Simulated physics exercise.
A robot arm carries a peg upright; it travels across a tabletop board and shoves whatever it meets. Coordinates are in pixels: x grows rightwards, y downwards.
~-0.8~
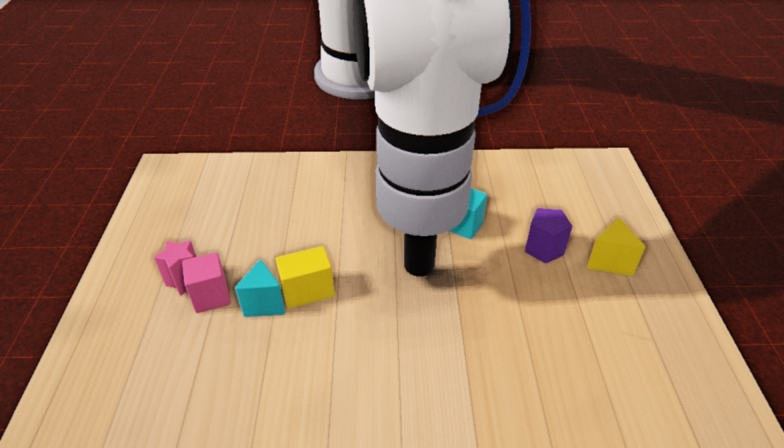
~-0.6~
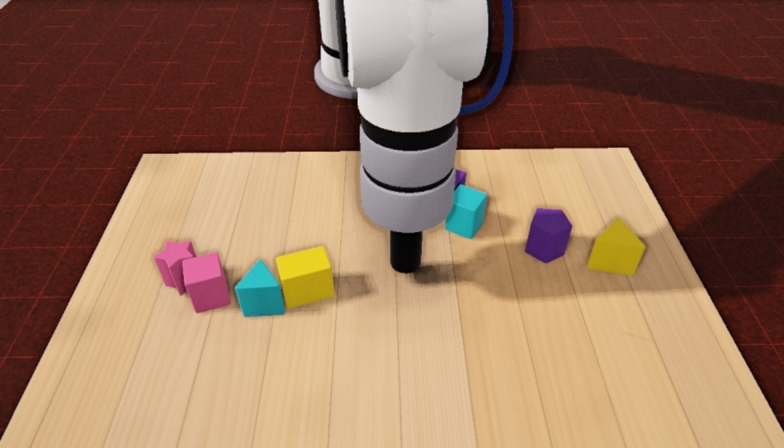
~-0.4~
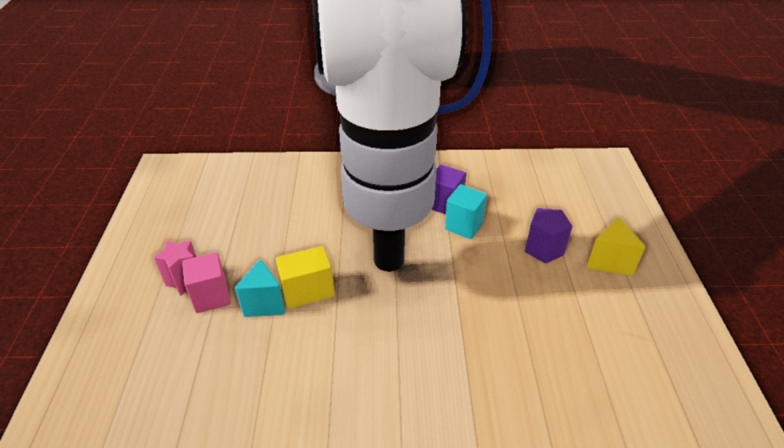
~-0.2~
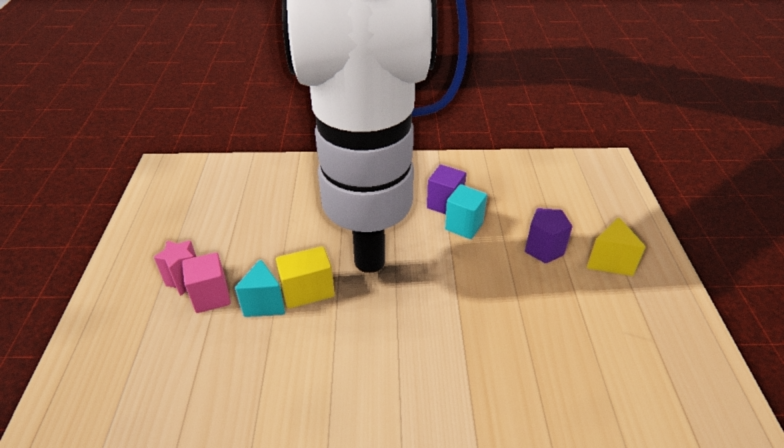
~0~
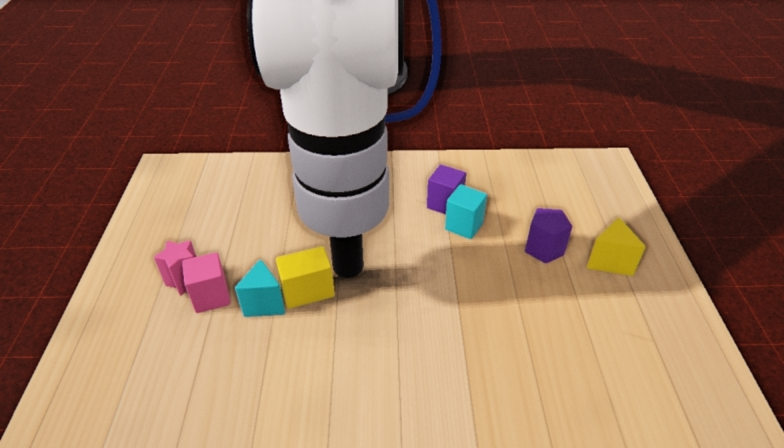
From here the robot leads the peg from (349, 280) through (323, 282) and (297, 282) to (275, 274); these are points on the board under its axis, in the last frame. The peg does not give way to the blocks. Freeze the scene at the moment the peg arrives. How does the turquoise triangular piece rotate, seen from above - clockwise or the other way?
Viewed from above: Anti-clockwise.
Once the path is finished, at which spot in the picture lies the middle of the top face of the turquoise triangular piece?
The middle of the upper face of the turquoise triangular piece will lie at about (215, 299) in the picture.
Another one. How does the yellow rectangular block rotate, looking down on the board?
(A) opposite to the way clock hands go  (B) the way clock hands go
A (opposite to the way clock hands go)
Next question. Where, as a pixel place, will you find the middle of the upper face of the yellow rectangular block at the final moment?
Just about (241, 271).
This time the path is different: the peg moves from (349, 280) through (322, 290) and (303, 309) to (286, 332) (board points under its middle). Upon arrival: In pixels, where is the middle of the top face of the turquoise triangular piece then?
My best guess is (197, 292).
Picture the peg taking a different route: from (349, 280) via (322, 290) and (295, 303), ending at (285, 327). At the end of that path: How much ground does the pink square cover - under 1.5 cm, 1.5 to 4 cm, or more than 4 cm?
It goes hardly anywhere, under 1.5 cm.
What follows on the original path. Halfway along, peg (307, 270); turquoise triangular piece (230, 288); yellow rectangular block (266, 270), turned 15° anticlockwise.
At the end, peg (272, 261); pink star in place; pink square (193, 271), turned 25° clockwise; turquoise triangular piece (215, 299), turned 25° anticlockwise; yellow rectangular block (241, 271), turned 45° anticlockwise.
